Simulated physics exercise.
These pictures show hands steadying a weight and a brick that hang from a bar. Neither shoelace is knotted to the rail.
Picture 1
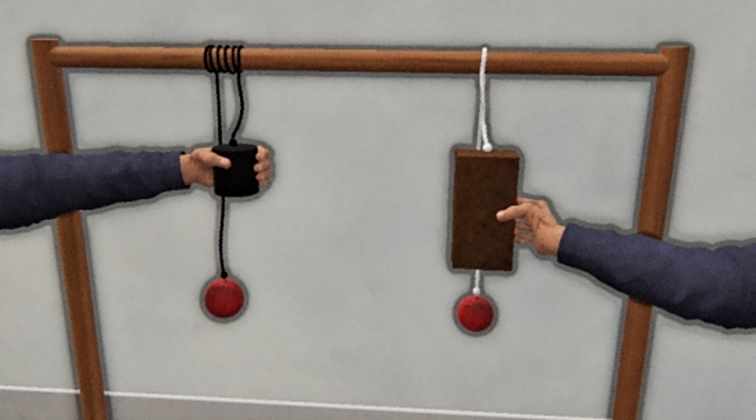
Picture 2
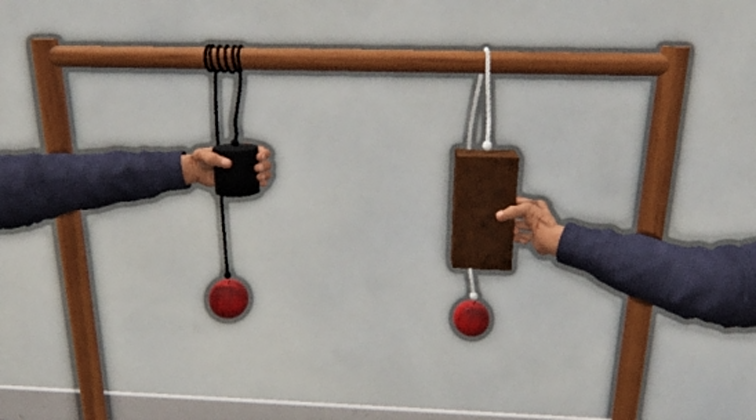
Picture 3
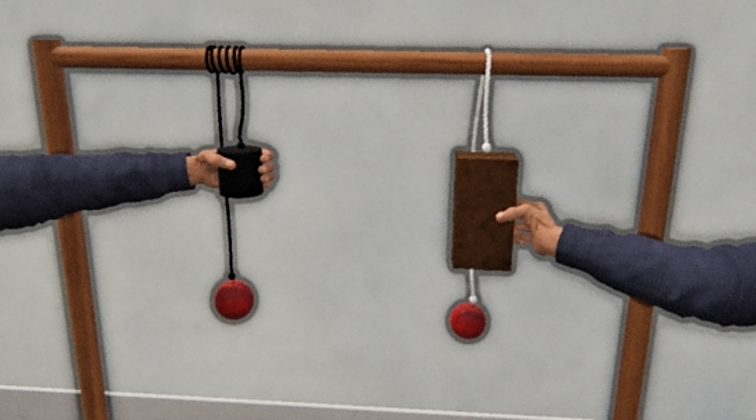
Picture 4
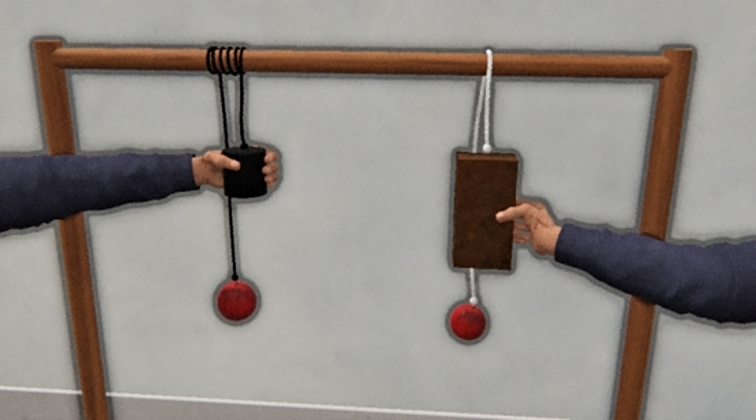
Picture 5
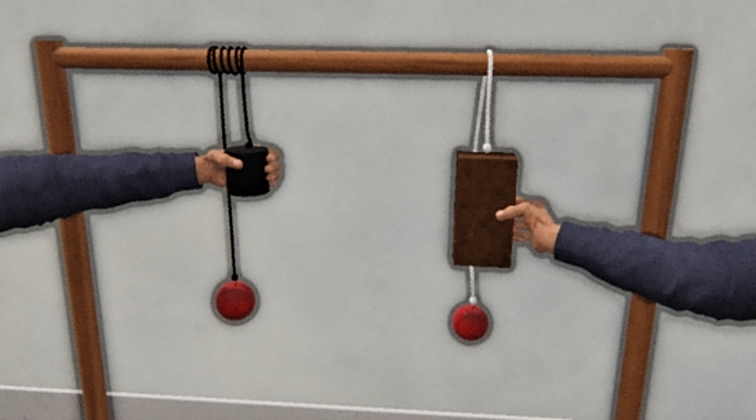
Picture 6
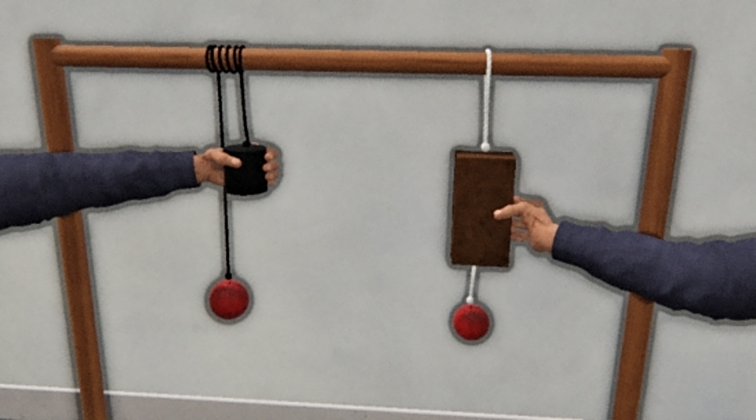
Two red balls hanging on cords from a wooden rail swayed slightly, the left one rightward, then a little back, while one hand held a black cylinder, shifting slightly right, and another a brown block.
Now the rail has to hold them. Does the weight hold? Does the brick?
The weight keeps its height, the brick runs down to the floor.
Then, 0.34 s after the last picture, weight hanging near (245, 173); brick dropping near (474, 323).
Then, 0.66 s after the last picture, weight hanging near (244, 173); brick on the floor.
At rest, weight hanging near (244, 174); brick on the floor. The weight stays hanging and the brick drops.
